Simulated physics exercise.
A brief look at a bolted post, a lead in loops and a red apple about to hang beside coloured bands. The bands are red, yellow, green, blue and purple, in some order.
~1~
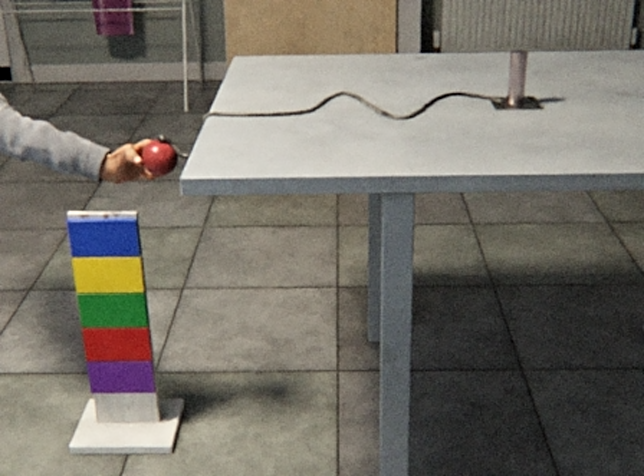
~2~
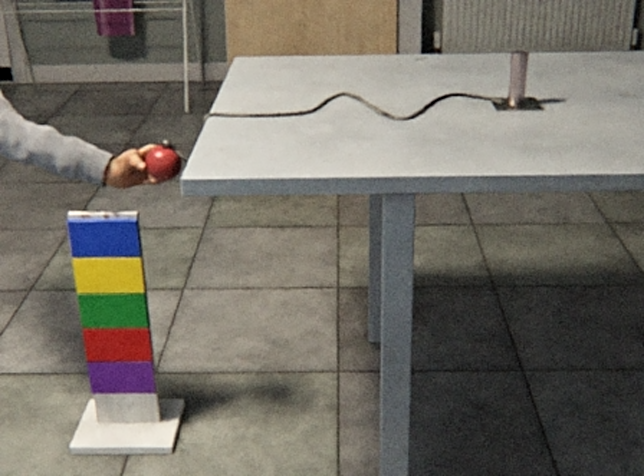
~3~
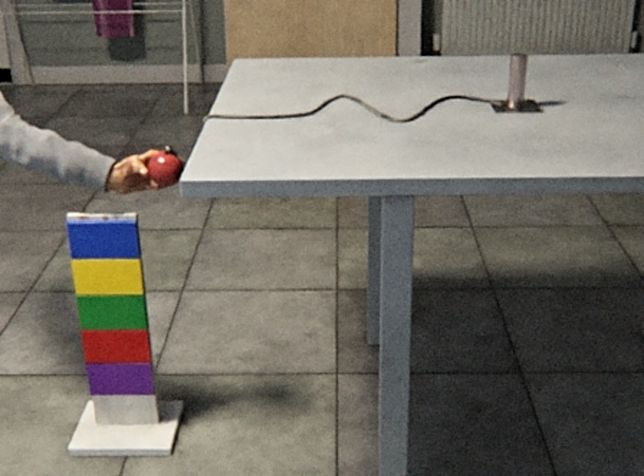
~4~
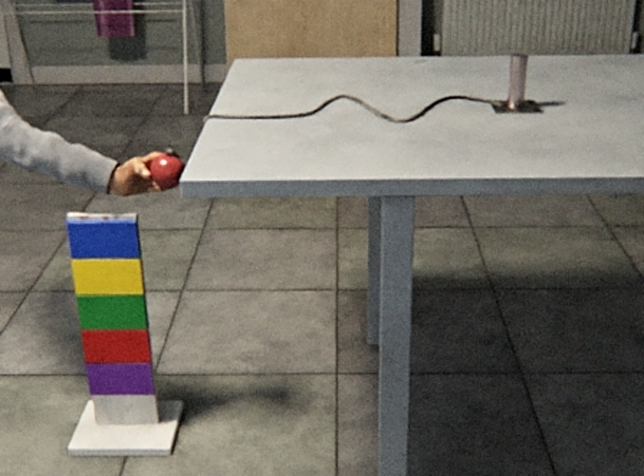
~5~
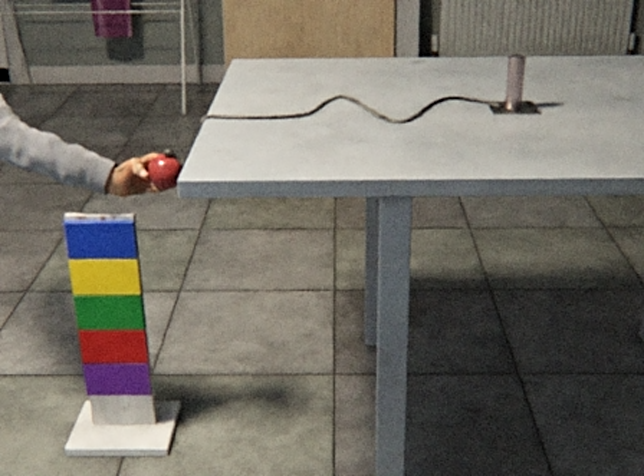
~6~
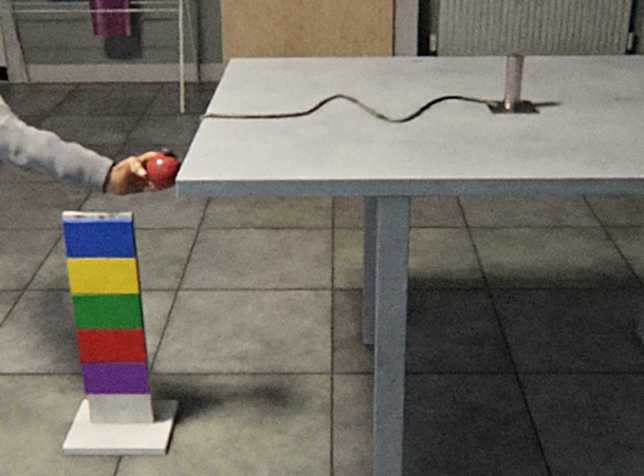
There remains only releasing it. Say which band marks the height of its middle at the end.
The red band marks it.
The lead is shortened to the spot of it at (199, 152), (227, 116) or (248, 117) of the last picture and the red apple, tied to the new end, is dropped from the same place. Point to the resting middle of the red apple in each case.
Try by try: (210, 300), (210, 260) and (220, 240).
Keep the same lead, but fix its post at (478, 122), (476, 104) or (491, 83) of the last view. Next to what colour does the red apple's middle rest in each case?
Purple; purple; red.
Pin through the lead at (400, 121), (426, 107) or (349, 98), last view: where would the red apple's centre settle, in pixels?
The three spots are (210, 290), (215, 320) and (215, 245), in that order.
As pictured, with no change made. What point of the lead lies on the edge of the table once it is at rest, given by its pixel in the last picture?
The bit in question sits close to (328, 100).
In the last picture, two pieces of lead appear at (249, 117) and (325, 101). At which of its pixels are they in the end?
In that view they reach (218, 219) and (205, 124).
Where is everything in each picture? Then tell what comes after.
In the first picture, red apple (160, 158); blue (103, 239); yellow (108, 276); green (113, 311); red (117, 345); purple (121, 378).
In the second picture, red apple (164, 163); lead through (463, 95) (416, 114) (363, 101) (318, 108) (227, 115).
In the third picture, red apple (166, 168).
In the fourth picture, red apple (168, 171); lead through (462, 98) (415, 117) (362, 103) (317, 110) (227, 117).
In the fifth picture, red apple (166, 172).
In the sixth picture, red apple (164, 170); lead through (458, 98) (411, 117) (358, 103) (313, 110) (223, 116).
Soon after, apple near (246, 335); level with red.
After that, apple near (204, 344); level with red.
In the end, apple near (223, 346); level with red. The red one.
